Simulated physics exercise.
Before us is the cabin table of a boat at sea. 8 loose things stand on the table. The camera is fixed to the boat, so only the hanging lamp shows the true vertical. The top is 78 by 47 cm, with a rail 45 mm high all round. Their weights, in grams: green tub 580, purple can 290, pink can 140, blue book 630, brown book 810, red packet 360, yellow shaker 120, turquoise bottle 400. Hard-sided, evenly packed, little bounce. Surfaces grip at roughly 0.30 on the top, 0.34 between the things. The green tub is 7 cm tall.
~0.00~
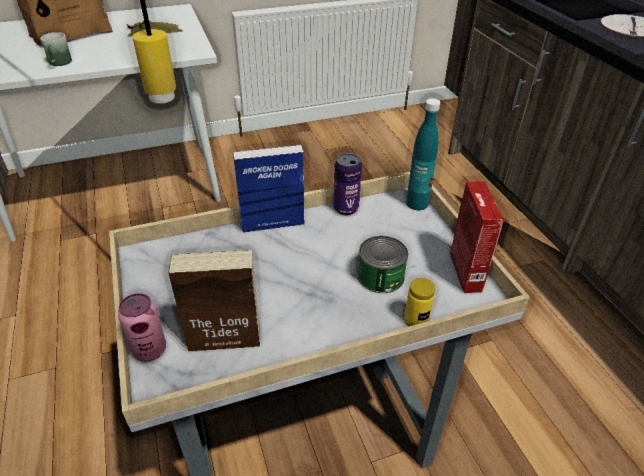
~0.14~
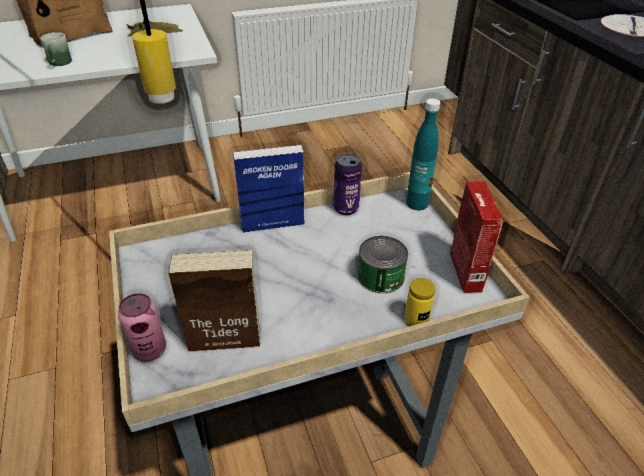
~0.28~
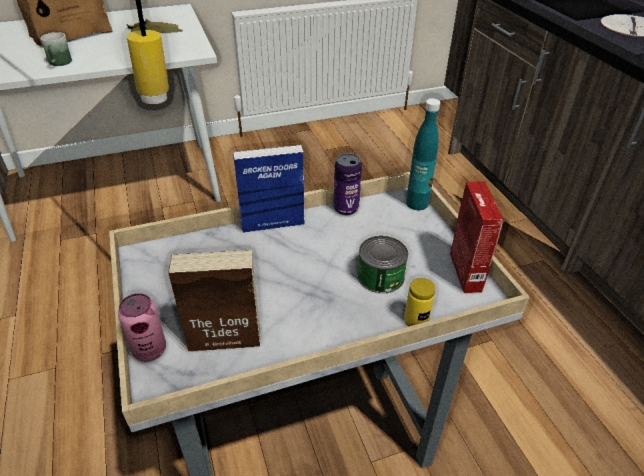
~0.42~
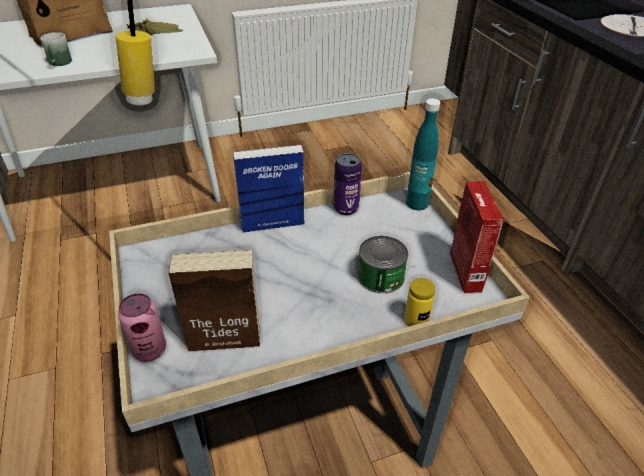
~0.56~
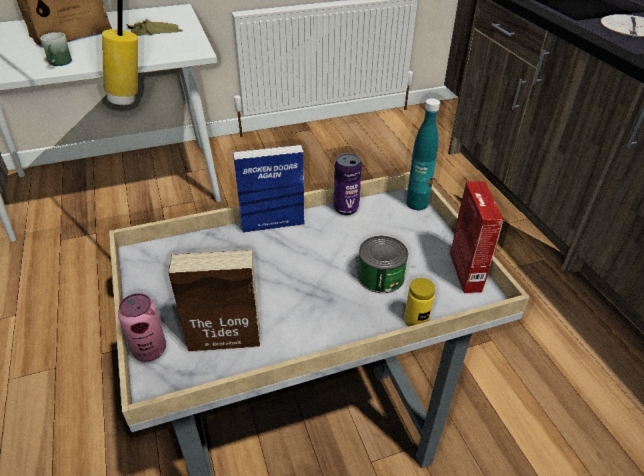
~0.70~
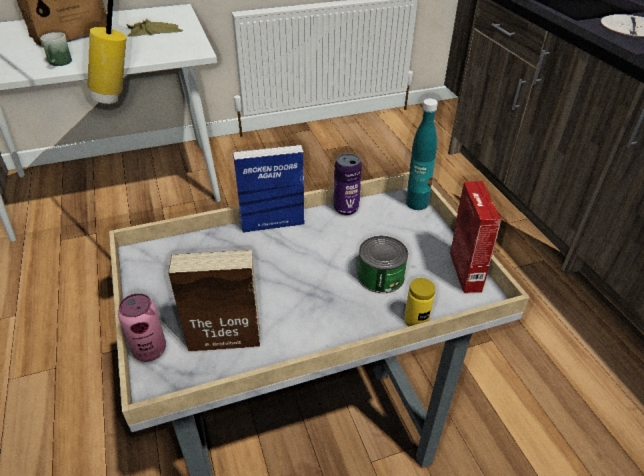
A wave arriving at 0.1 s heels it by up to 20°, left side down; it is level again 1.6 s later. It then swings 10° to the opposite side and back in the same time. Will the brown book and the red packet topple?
The brown book is still upright, the red packet falls over.
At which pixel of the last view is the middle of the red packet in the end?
Near (409, 271).
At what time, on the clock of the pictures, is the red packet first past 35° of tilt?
Near 1.0 s.
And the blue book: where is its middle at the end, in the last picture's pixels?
Around (226, 202).
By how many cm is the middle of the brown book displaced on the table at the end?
About 5 cm.
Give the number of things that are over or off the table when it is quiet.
In all, 3.
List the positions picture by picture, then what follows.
In the first picture, boat level; brown book (218, 303); red packet (474, 238).
In the second picture, boat level; pink can (143, 329); blue book (271, 190).
In the third picture, floor tilted 2°, left side down; yellow shaker (419, 304); turquoise bottle (425, 157).
In the fourth picture, floor tilted 7°, left side down; green tub (382, 264); purple can (347, 185).
In the fifth picture, floor tilted 12°, left side down; pink can (143, 329); blue book (271, 190).
In the sixth picture, floor tilted 17°, left side down; brown book (218, 303); red packet (473, 238).
Around 1.10 s, floor tilted 17°, left side down; red packet tipped 61° against what carries it near (411, 254); brown book shifted 4 cm near (199, 308); turquoise bottle tipped 56° against what carries it.
Around 1.30 s, floor tilted 10°, left side down; red packet tipped 62° against what carries it near (388, 260); brown book shifted 5 cm near (191, 310); turquoise bottle on its side.
Finally (3.8 s), on their side or leaning hard on the table, purple can, red packet and turquoise bottle; not toppled but over 5 cm from the start, green tub, blue book and yellow shaker; the other 2 still in place (within 5 cm). In the last view, brown book near (191, 310), red packet near (409, 271).
